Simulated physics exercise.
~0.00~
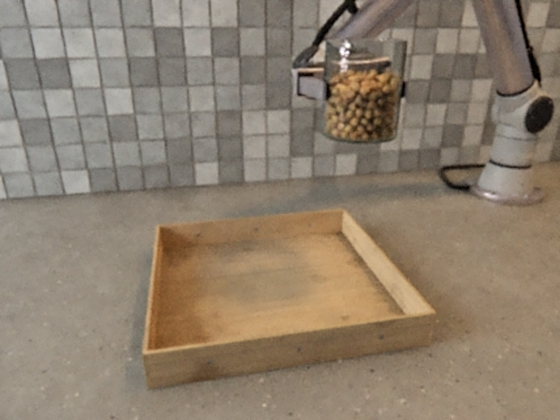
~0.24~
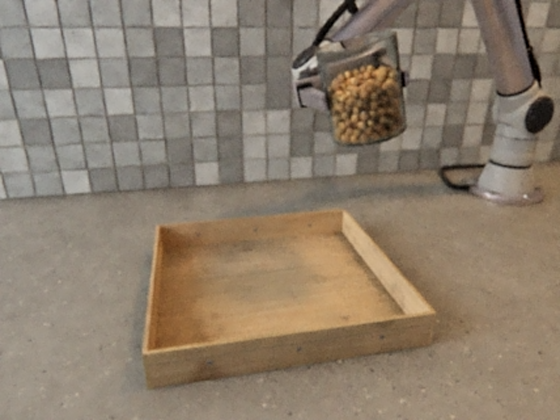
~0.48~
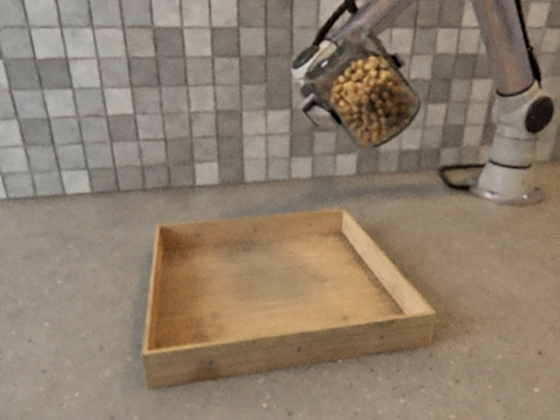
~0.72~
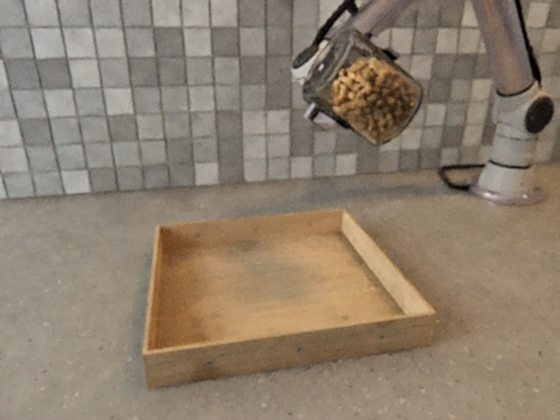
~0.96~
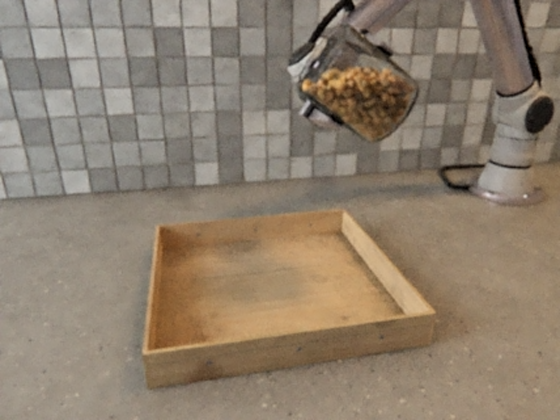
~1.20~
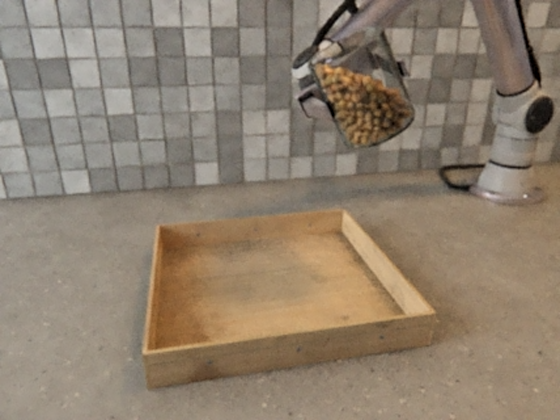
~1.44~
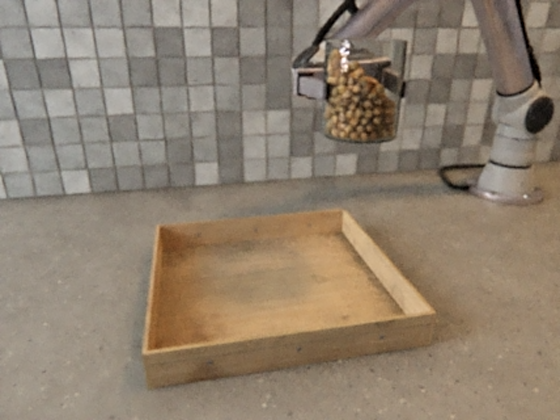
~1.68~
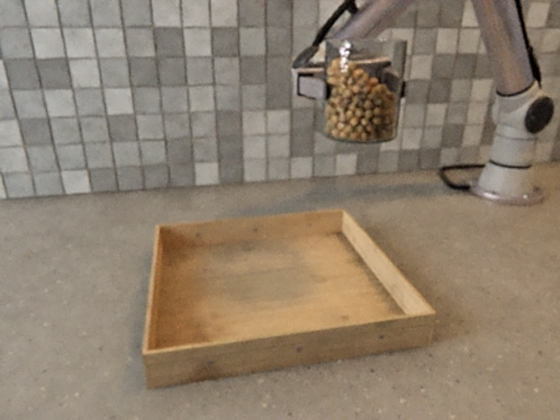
A robot arm tips a beaker of chickpeas, then levels it without spilling any.
